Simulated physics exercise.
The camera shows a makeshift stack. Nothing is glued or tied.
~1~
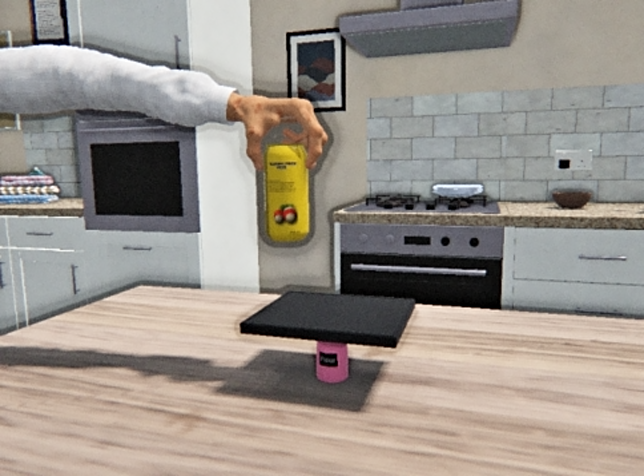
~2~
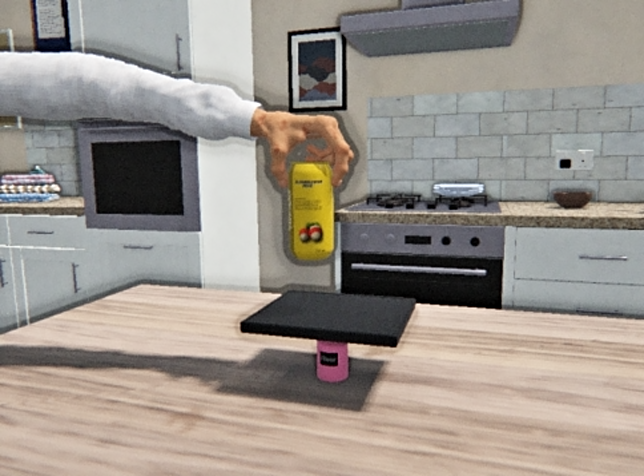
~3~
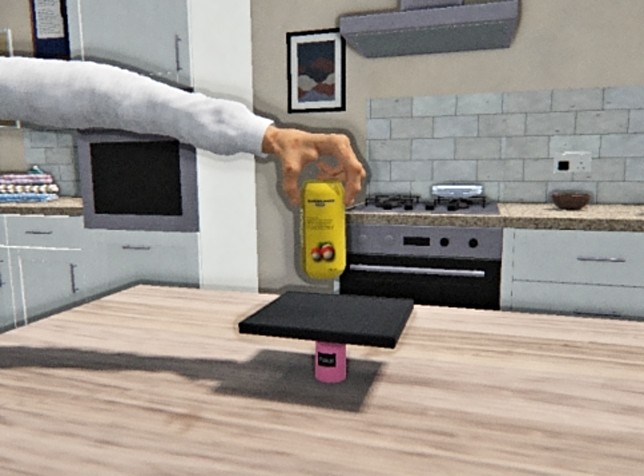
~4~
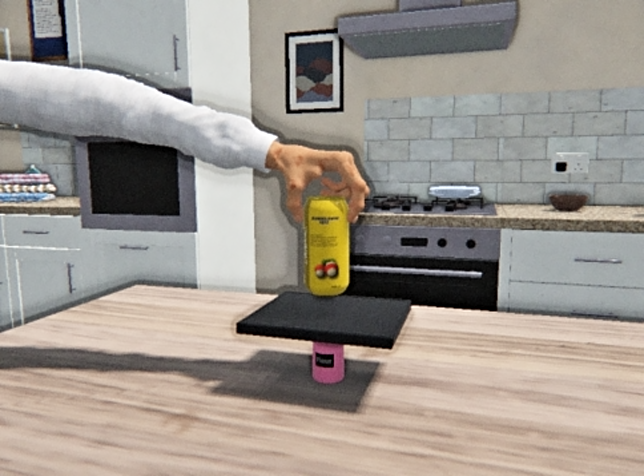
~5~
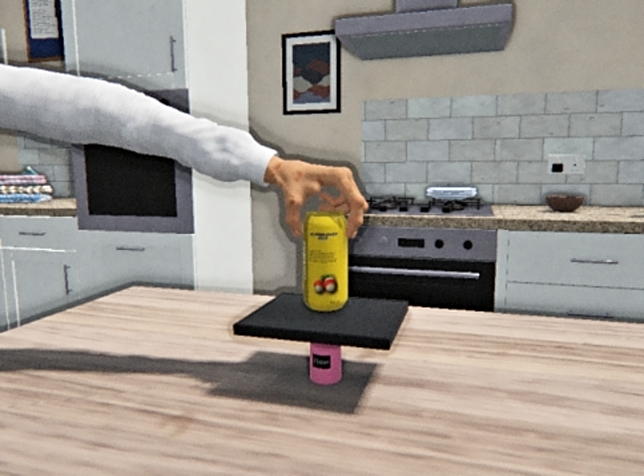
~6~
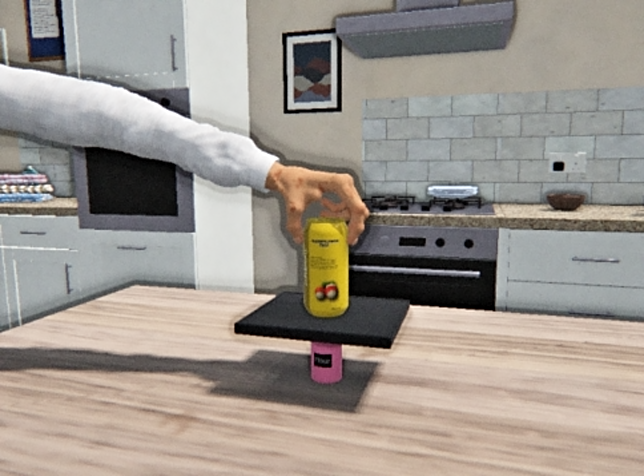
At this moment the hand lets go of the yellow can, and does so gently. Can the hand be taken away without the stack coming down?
Yes.
Then, 0.20 s on from there, no change.
Then, 0.40 s on from there, yellow can resting near (326, 267).
In the end, all 3 unmoved. At the end, from the last picture's camera, yellow can near (326, 267). The stack stays up.
